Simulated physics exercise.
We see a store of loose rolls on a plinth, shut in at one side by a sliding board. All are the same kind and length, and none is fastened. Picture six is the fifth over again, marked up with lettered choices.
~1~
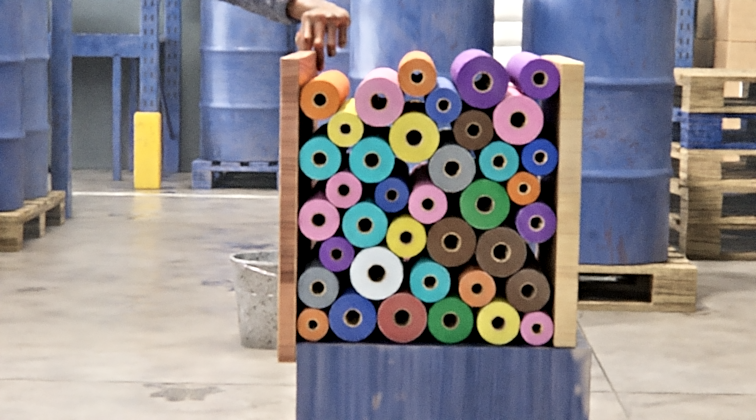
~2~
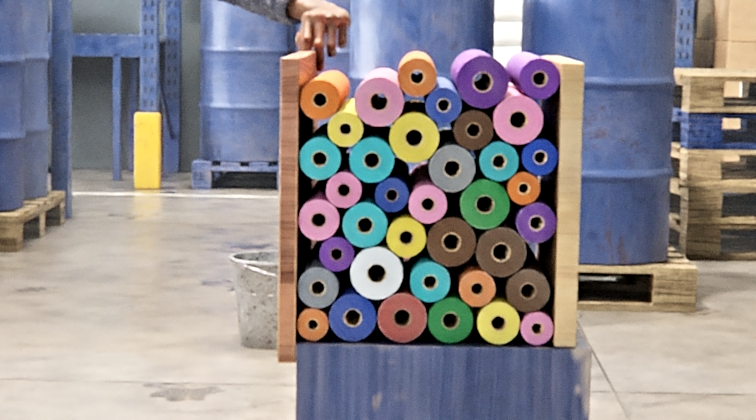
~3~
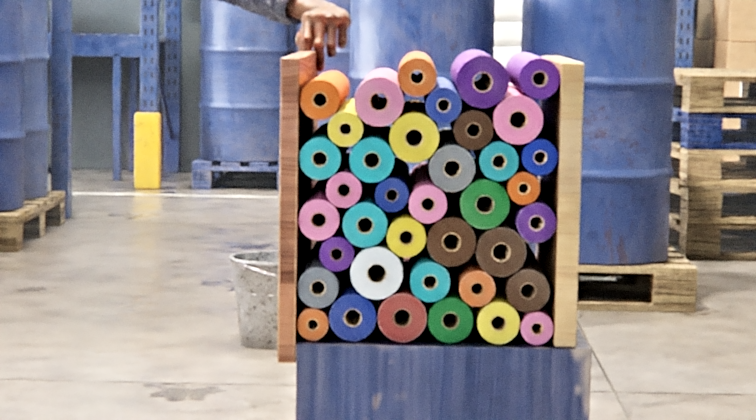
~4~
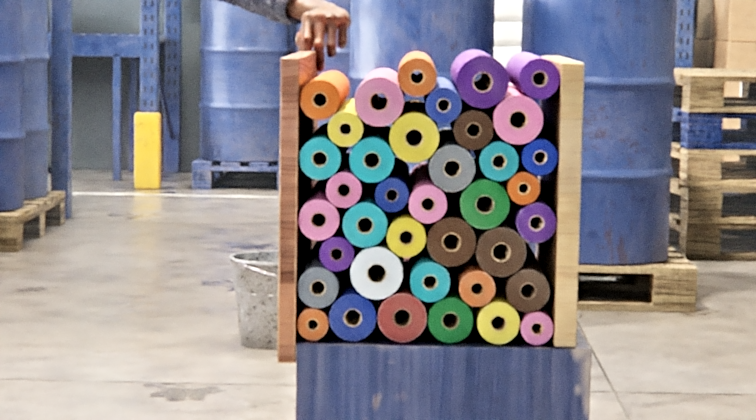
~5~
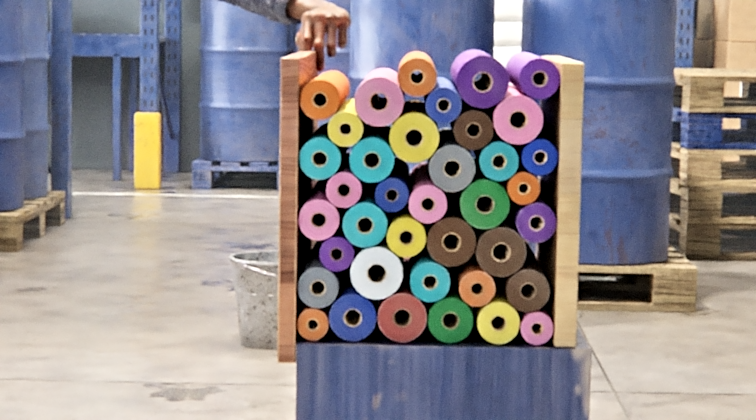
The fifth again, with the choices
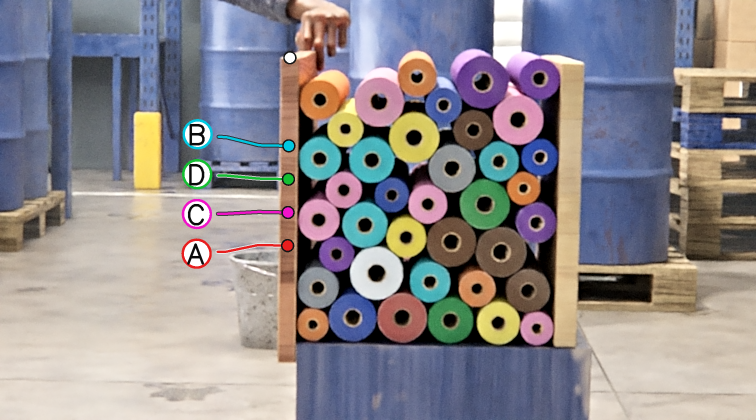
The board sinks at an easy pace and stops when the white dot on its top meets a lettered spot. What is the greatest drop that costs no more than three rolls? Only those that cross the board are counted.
At most to D.
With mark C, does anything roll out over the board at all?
At C: Yes.
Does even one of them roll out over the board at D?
At D: Yes.
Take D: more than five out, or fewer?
Fewer than five.
On the marked copy, A at (288, 246); B at (289, 146); C at (288, 213); D at (289, 179); the white dot at (290, 58).
With D. Early on, top of the board (299, 115).
Further on, top of the board (298, 178).
At the end, top of the board (298, 179), one out over the board.
As for the rest, A more than three out over the board; B none out over the board; C more than three out over the board.
